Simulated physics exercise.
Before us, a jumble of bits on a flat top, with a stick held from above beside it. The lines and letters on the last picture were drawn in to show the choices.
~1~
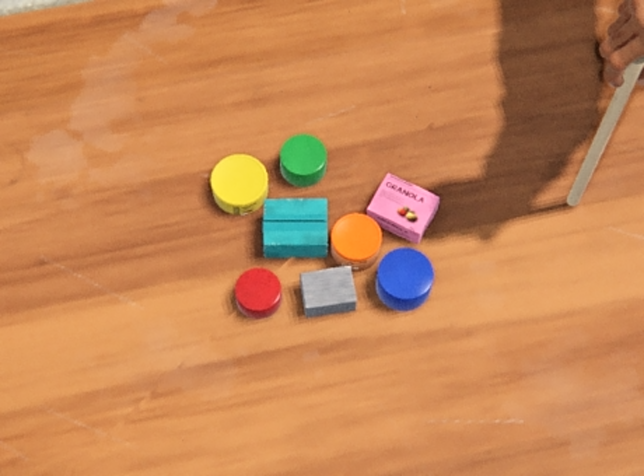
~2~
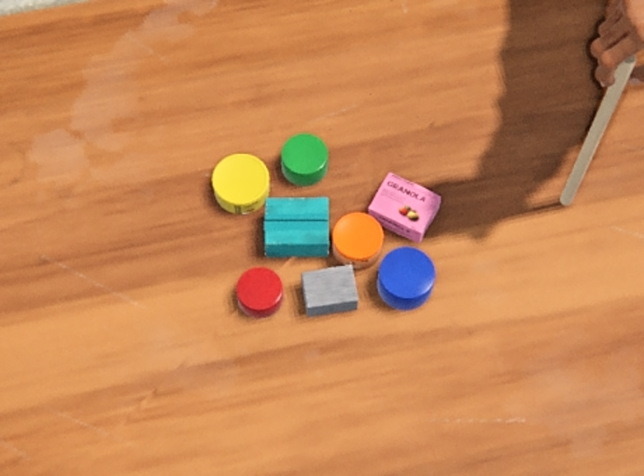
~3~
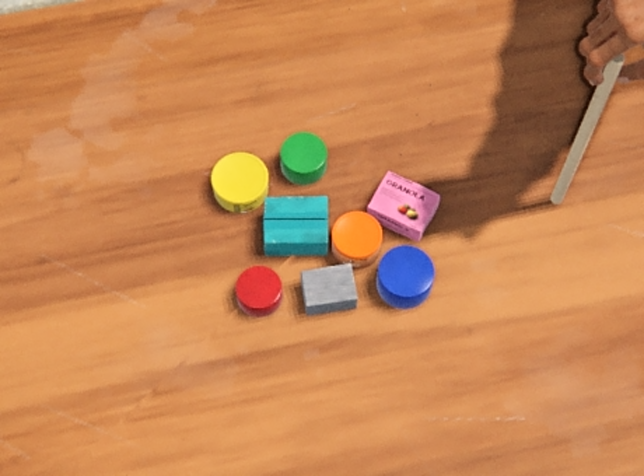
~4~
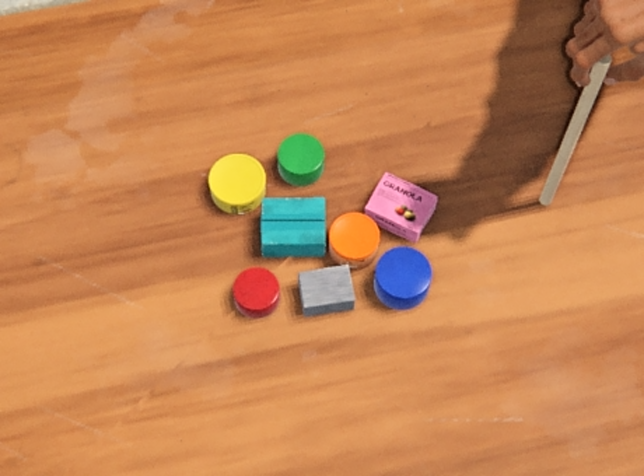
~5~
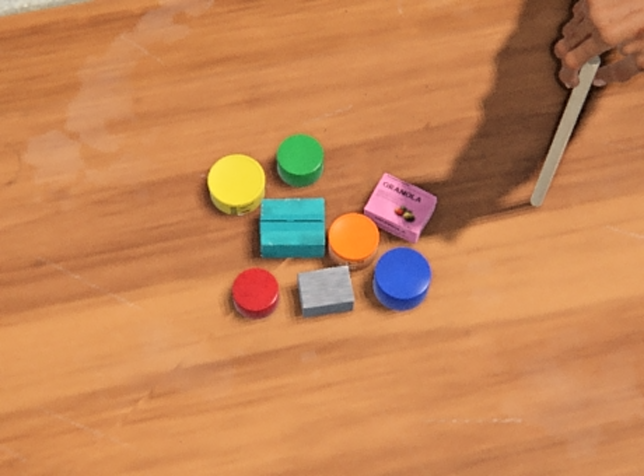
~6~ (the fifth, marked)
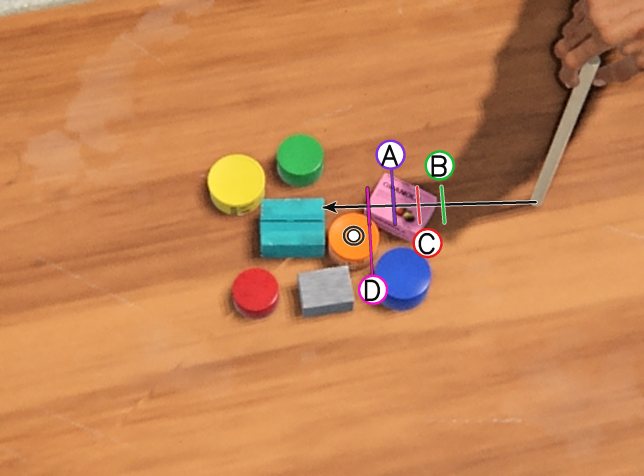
At the start, a loose cluster of small coloured jars, boxes and a grey block sits on a wooden surface, while a hand at the upper right holds a thin stick. The hand then moves the stick slowly a short way left, its shadow shifting too, while the objects stay put.
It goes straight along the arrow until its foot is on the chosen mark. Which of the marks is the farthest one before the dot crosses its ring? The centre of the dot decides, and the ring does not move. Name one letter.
C.
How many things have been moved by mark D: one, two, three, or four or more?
In all, three.
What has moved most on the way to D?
The pink packet.
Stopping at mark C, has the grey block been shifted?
No.
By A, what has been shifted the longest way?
The pink packet has gone farthest.
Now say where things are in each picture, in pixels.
The first picture shows yellow jar (240, 185); red pot (258, 294); grey block (328, 292).
The second picture shows grey block (329, 291); pink packet (405, 208).
The third picture shows turquoise box (296, 226); green pot (304, 159).
The fourth picture shows orange jar (354, 242); blue pot (403, 278).
The fifth picture shows yellow jar (237, 185); red pot (256, 294); grey block (325, 292).
On the copy, A at (394, 206); B at (443, 205); C at (418, 205); D at (368, 207); the arrow from (536, 202) to (323, 208); the white dot at (354, 235).
On C. First, foot of the stick (493, 204).
Then, foot of the stick (451, 205).
Finally, foot of the stick (418, 206); pink packet (392, 213); the dot is still in its ring.
By contrast, A shifts the dotted thing to (345, 254); B keeps the dot in but is short; D shifts the dotted thing to (342, 267).
